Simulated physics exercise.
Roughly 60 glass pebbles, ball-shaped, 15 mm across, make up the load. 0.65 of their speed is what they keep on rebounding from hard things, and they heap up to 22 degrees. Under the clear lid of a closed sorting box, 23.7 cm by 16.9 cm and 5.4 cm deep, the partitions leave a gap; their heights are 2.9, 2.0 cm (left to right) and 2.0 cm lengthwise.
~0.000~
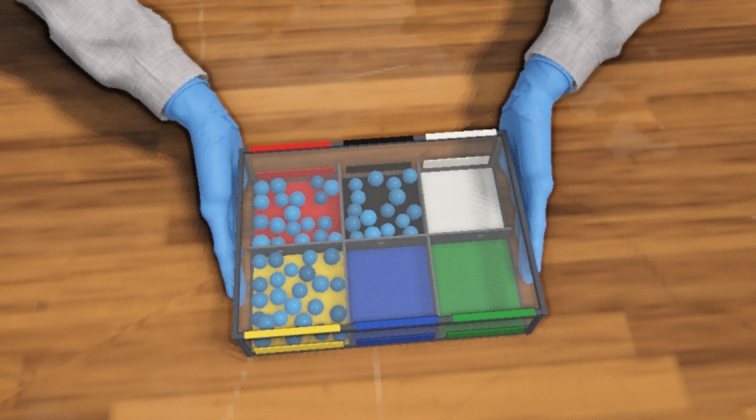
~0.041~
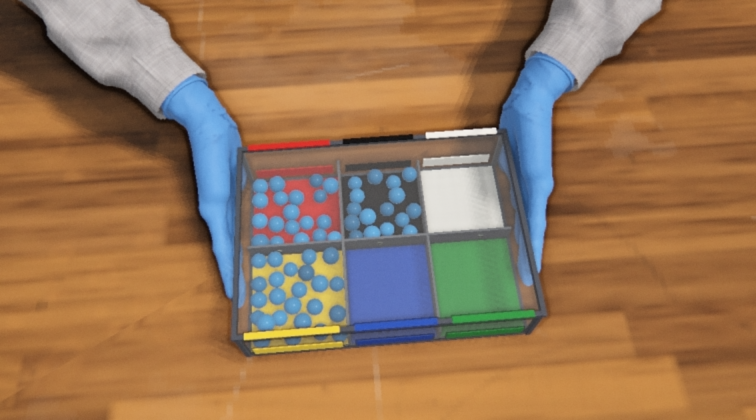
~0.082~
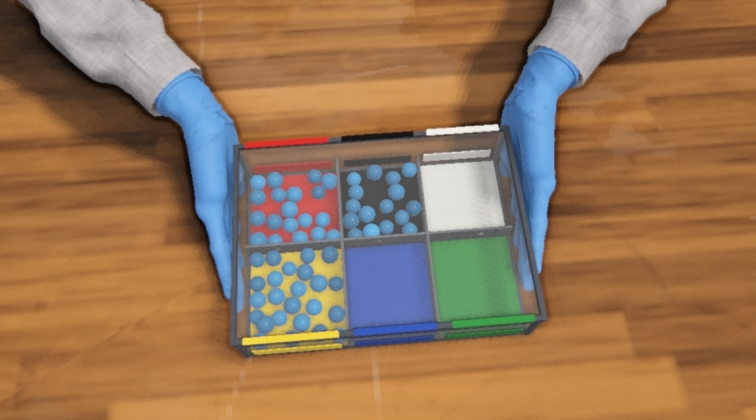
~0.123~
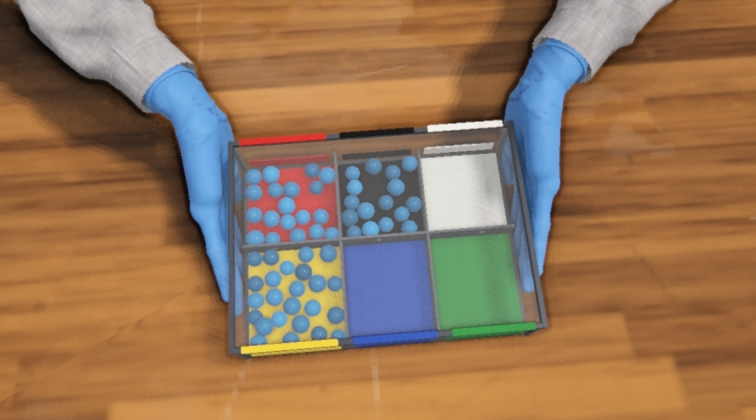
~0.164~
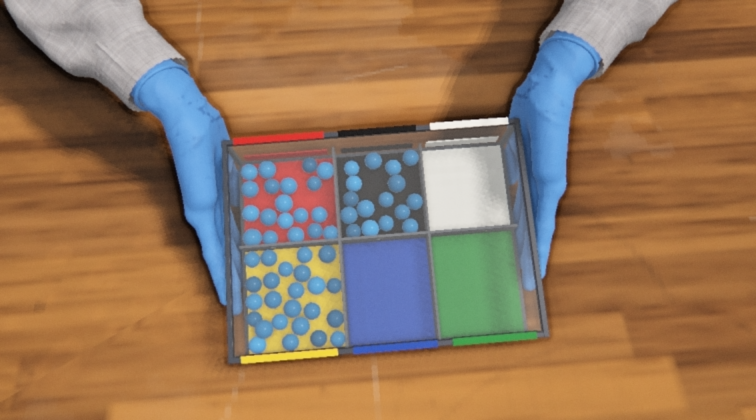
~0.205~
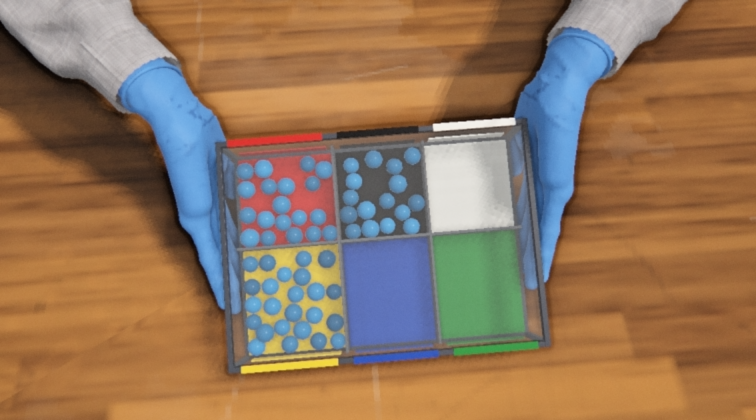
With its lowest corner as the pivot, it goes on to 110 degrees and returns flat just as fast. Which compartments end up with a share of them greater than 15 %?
Red: Not greater. Blue: Greater. Green: Not greater. Yellow: Greater. White: Not greater. Black: Not greater.
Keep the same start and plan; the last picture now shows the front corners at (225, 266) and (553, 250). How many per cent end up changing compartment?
Then about 70 per cent.
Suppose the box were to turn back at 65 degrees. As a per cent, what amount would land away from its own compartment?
Near 5 in a hundred.
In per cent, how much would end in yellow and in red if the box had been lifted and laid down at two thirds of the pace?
Per cent held - yellow: 65, red: 0.
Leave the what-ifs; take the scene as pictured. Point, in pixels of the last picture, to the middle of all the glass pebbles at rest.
My guess is close to (319, 306).
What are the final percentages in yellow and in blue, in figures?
In the yellow compartment 70 percent, in the blue 25 percent.
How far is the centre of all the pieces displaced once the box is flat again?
Net shift: Approx. 5.5 cm.
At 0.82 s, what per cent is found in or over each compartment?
You'd see red at 15, blue at 20, green at 0, yellow at 60, white at 0 and black at 5 per cent.
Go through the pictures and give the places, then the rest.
Box tilt 0 degrees, front corners at (238, 335) and (541, 310); red 30 %, yellow 40 %, black 25 %, in the first frame.
Box tilt 1 degrees, front corners at (237, 336) and (540, 312), in the second frame.
Box tilt 5 degrees, front corners at (236, 341) and (541, 316), lowest corner left front, in the third frame.
Box tilt 10 degrees, front corners at (235, 349) and (541, 323), lowest corner left front, in the fourth frame.
Box tilt 17 degrees, front corners at (234, 358) and (543, 332), lowest corner left front, in the fifth frame.
Box tilt 24 degrees, front corners at (234, 367) and (544, 341), lowest corner left front; red 30 %, yellow 40 %, black 25 %. Its pace works out near 165 degrees a second, in the sixth frame.
Then, at 0.82 s, tilt 109 degrees; red 15 %, blue 20 %, yellow 60 %, black 5 %.
After 1.23 s, tilt 47 degrees; blue 25 %, green 5 %, yellow 70 %.
After 1.72 s, tilt 0 degrees; blue 25 %, green 5 %, yellow 70 %.
By 2.4 s all is still; red 0 %, blue 25 %, green 5 %, yellow 70 %, white 0 %, black 0 %.
